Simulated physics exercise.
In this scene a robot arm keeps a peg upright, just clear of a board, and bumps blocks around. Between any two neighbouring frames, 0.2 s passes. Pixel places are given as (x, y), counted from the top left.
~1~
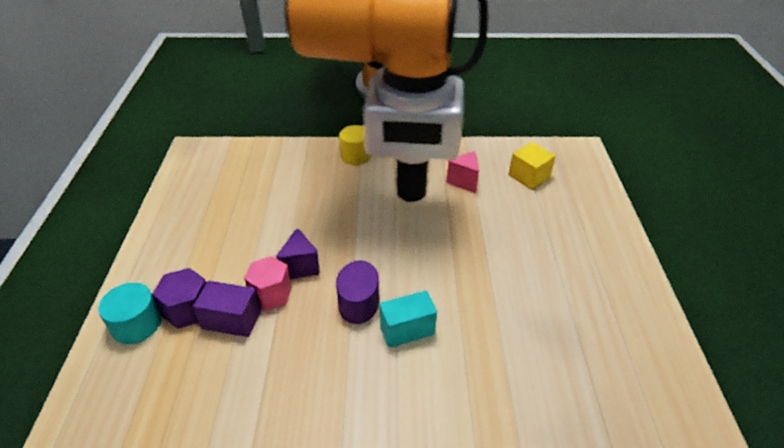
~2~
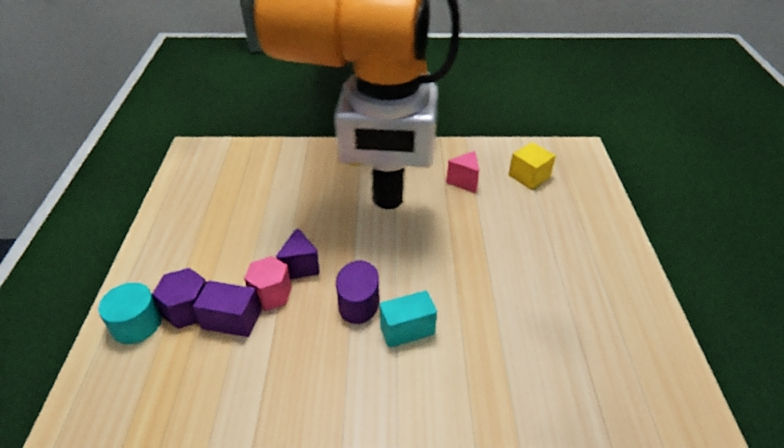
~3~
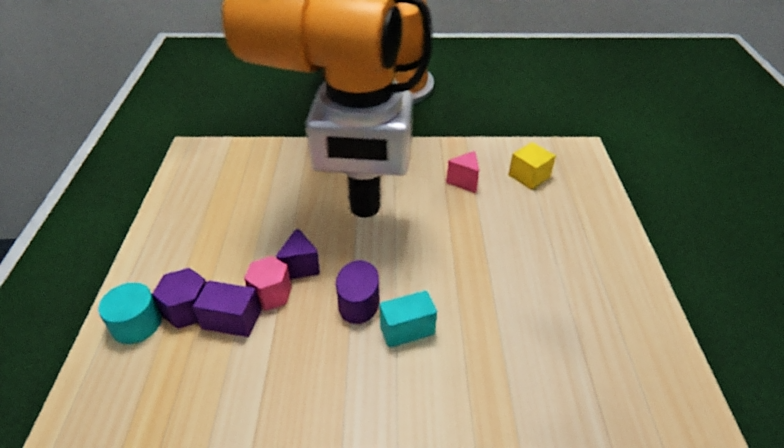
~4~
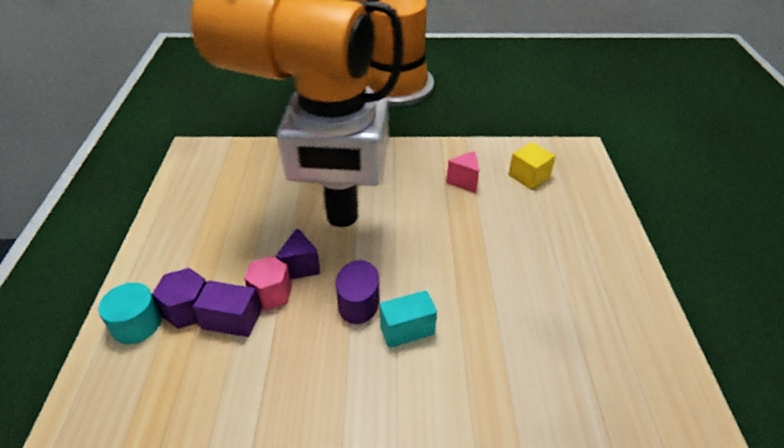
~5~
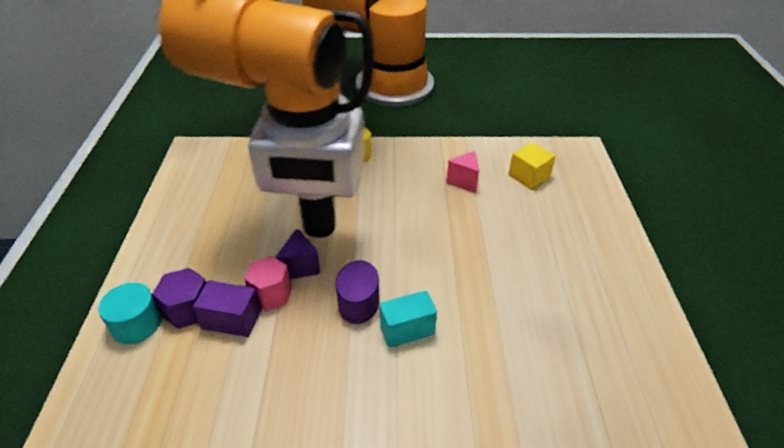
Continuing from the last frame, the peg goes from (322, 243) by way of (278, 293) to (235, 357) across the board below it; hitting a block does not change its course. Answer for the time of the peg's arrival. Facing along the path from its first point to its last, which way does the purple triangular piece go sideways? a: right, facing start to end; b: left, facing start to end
(a)
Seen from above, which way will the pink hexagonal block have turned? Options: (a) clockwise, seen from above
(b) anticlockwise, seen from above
I choose b.
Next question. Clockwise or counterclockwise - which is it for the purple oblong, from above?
Seen from above, clockwise.
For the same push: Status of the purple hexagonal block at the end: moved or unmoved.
From what I can tell, it will keep its place.
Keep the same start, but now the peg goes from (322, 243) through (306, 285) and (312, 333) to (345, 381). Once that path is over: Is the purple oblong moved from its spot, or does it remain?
Well, the purple oblong shifts from its place.
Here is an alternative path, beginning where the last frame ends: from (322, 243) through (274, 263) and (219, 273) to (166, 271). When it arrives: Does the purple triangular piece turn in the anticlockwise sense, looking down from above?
My answer is yes.
The first path, step by step. One third of the way, peg (288, 259); purple oblong (211, 315), turned 45° clockwise; pink hexagonal block (251, 301), turned 40° anticlockwise; purple triangular piece (262, 274).
Two thirds of the way, peg (260, 298); purple oblong (189, 331), turned 35° clockwise; pink hexagonal block (243, 327), turned 55° anticlockwise; purple triangular piece (223, 299).
At the end, peg (230, 342); purple hexagonal block not moved; purple oblong (179, 337), turned 40° clockwise; pink hexagonal block (225, 374), turned 85° anticlockwise; purple triangular piece (208, 309), turned 55° clockwise.
